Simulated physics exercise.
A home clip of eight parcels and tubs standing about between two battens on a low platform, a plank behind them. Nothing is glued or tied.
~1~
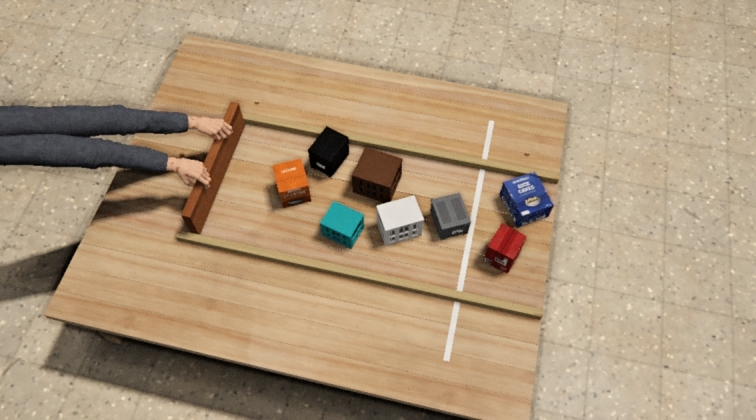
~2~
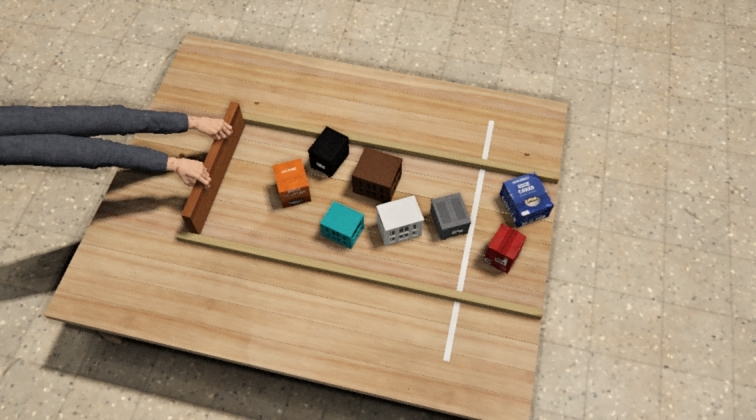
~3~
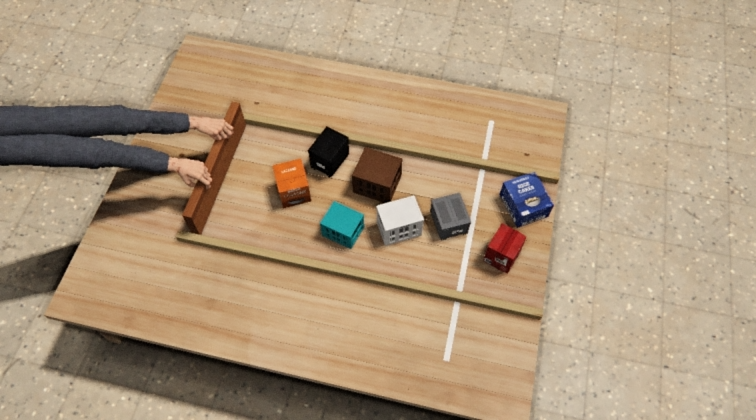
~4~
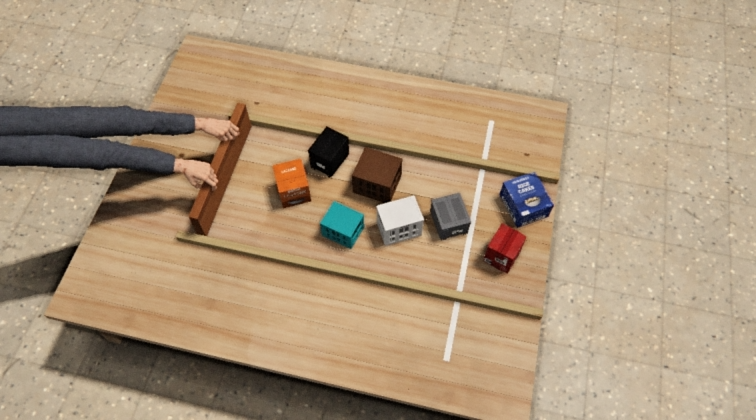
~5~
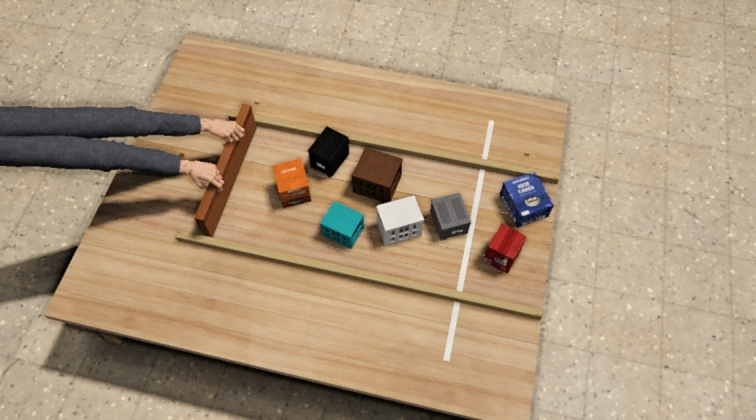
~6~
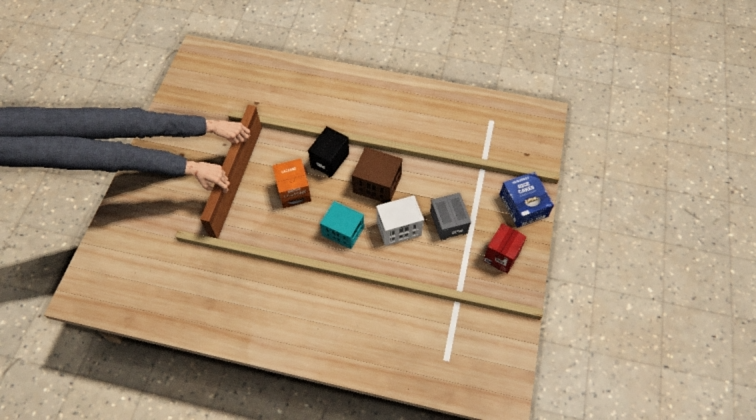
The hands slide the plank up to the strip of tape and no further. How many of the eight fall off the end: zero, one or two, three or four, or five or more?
In the end the number that fall off is one or two.
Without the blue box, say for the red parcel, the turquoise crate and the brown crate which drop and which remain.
The red parcel falls; the turquoise crate does not fall; the brown crate is kept.
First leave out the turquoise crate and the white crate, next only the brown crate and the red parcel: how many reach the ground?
First 0, then 0.
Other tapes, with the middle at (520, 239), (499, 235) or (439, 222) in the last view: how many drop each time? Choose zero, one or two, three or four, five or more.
One after another: Five or more; either three or four; none.
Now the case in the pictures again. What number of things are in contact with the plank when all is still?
It touches 3.
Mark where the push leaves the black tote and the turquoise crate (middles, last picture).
The black tote stops around (495, 178); the turquoise crate around (479, 269).
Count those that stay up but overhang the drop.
The number is 2.
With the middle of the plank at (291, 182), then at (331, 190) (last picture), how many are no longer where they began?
1 and 4.
Soon after, none off yet; blue box at rest near (526, 200); red parcel at rest near (505, 249); grey tote at rest near (450, 217).
In the end, the number that fall off is one or two; gone, red parcel.
